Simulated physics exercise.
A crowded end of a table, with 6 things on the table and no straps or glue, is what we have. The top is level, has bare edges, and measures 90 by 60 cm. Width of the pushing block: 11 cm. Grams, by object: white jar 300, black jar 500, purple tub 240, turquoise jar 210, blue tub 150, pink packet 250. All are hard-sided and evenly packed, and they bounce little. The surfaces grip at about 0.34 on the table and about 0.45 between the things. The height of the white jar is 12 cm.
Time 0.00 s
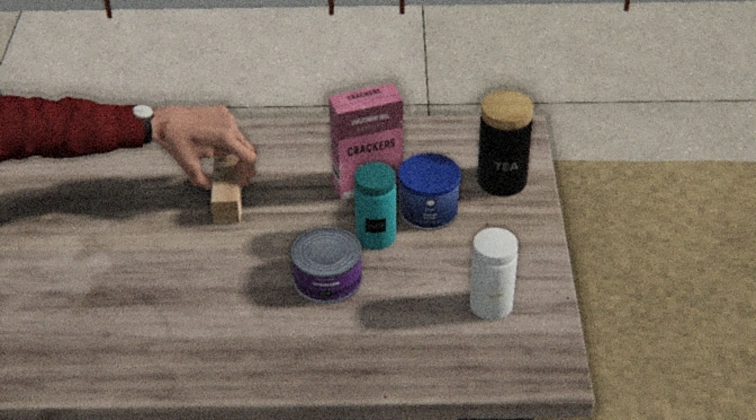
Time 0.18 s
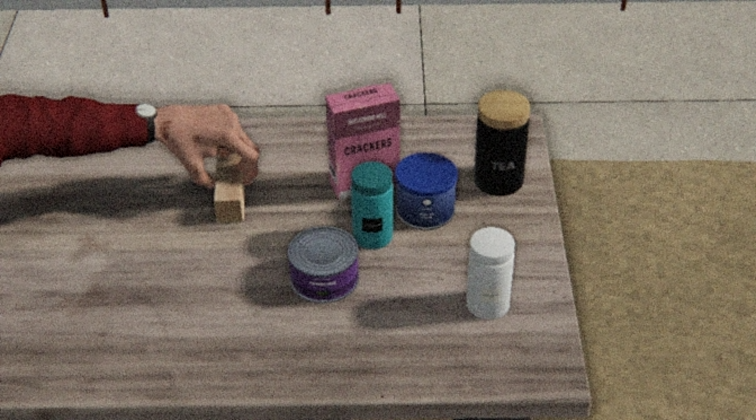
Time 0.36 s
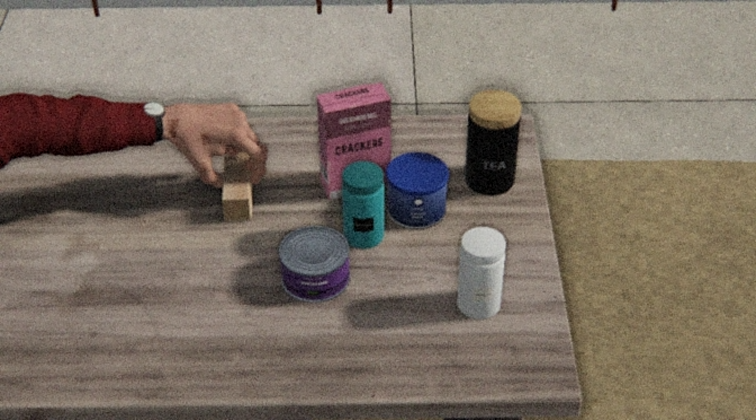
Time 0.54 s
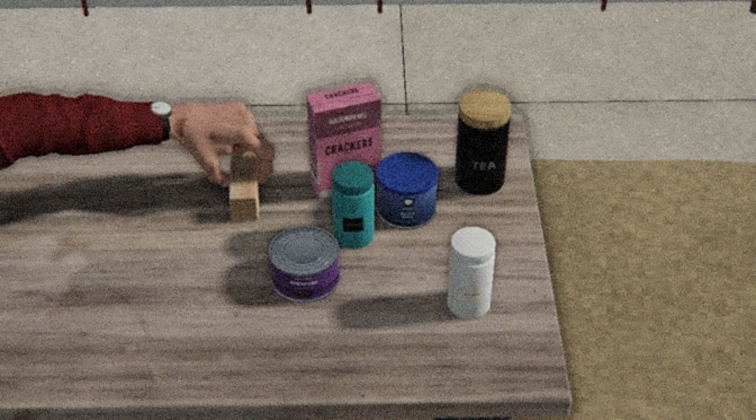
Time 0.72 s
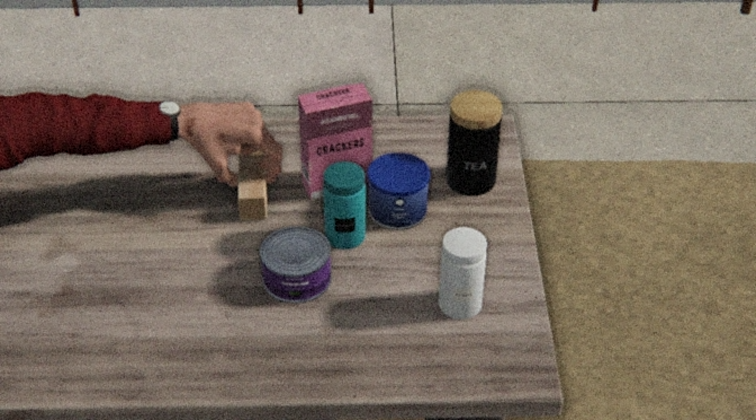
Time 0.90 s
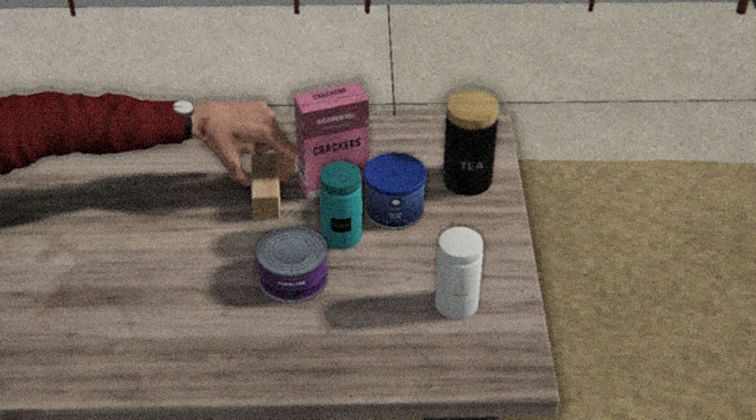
At the start, a red-sleeved hand holds a small wooden block on a table, left of a pink cracker packet and five containers. The hand then slides the block steadily right, narrowing the gap to the packet, while the view shifts slightly and the grouped items stay in place on the tabletop.
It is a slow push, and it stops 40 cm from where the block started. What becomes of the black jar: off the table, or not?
I expect it to be pushed off.
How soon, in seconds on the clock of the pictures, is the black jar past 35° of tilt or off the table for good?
I'd say around the 2.6 s mark.
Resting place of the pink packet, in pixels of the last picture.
(505, 134).
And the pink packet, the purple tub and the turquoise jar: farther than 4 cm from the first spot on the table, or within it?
Note: Pink packet departs its position. Purple tub is left in place. Turquoise jar is left in place.
By 2.00 s, pusher on by 26 cm; pink packet 12 cm from its spot; blue tub 3 cm from its spot.
By 2.70 s, pusher on by 36 cm; black jar now off the table; pink packet 22 cm from its spot; blue tub 13 cm from its spot.
By 3.10 s, pusher on by 40 cm; pink packet 26 cm from its spot; blue tub 17 cm from its spot.
When it is over (3.4 s), off the table, black jar; not toppled but over 4 cm from the start, blue tub and pink packet; the other 3 within 4 cm of the start.
